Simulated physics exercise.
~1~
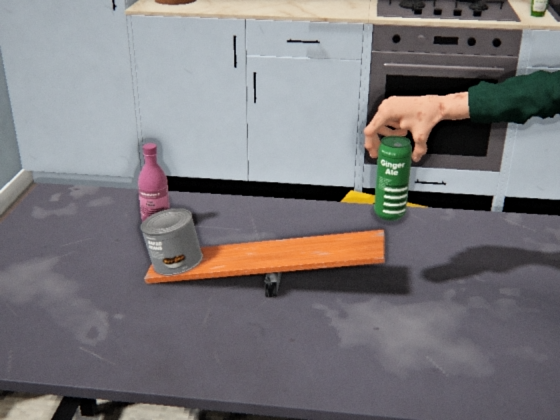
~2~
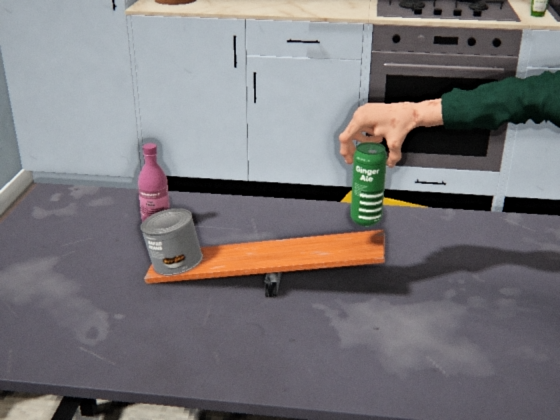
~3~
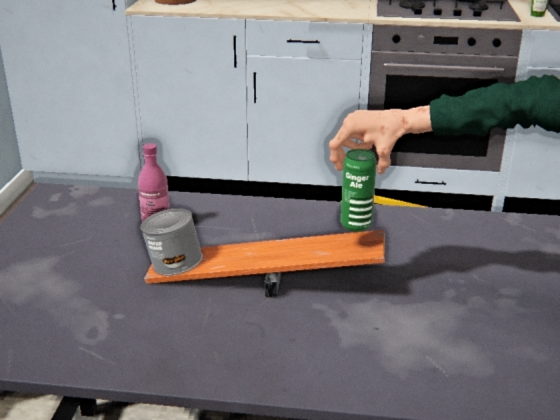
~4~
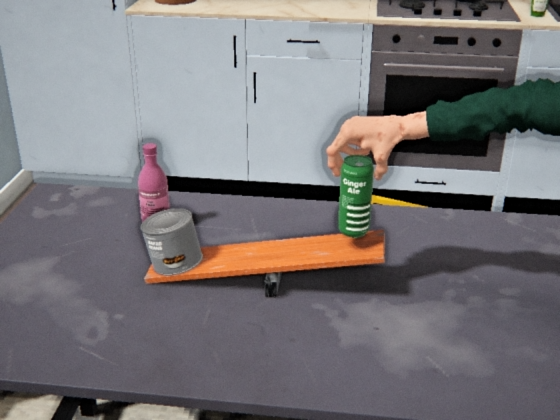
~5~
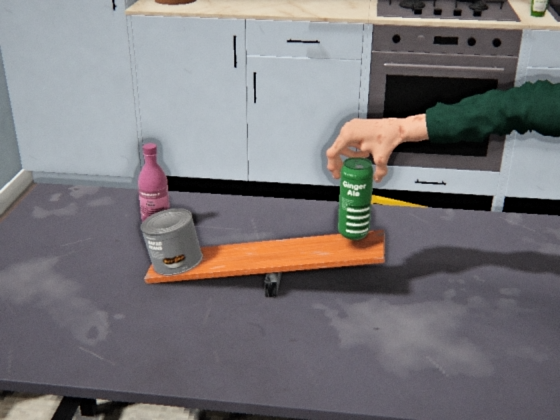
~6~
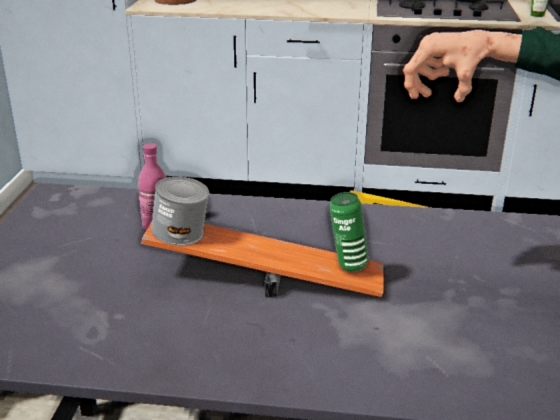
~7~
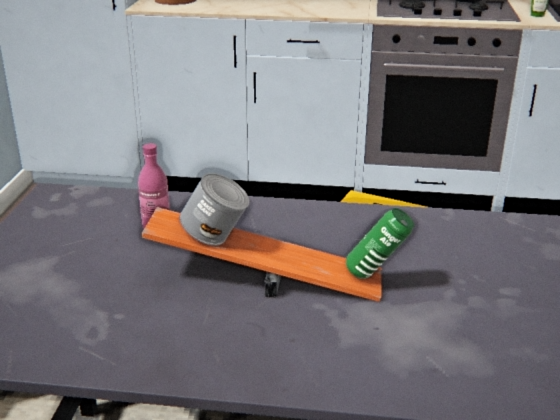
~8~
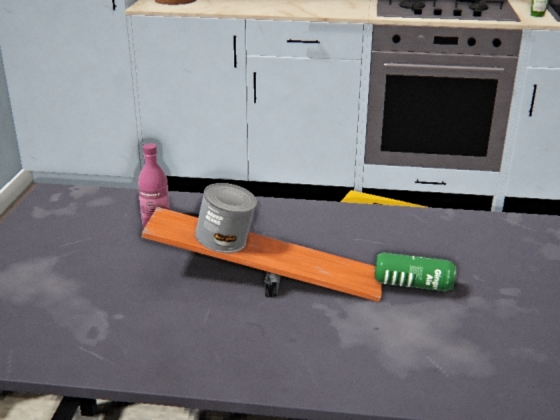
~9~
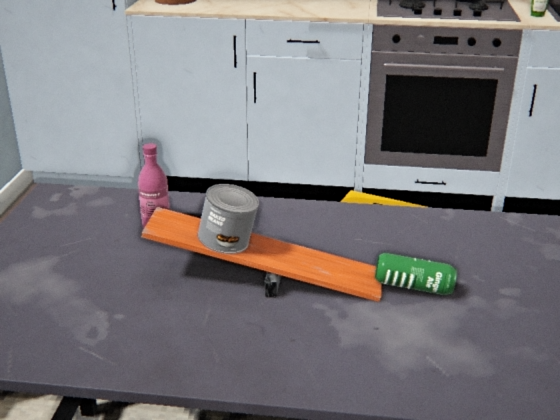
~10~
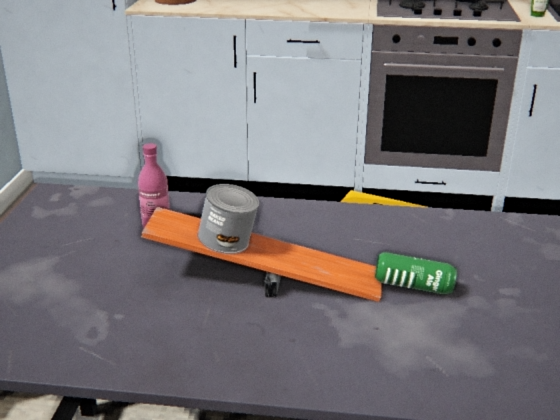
A hand setting a green can on an orange plank see-saw, tipping it across; the can topples off and the grey tub slides inward.
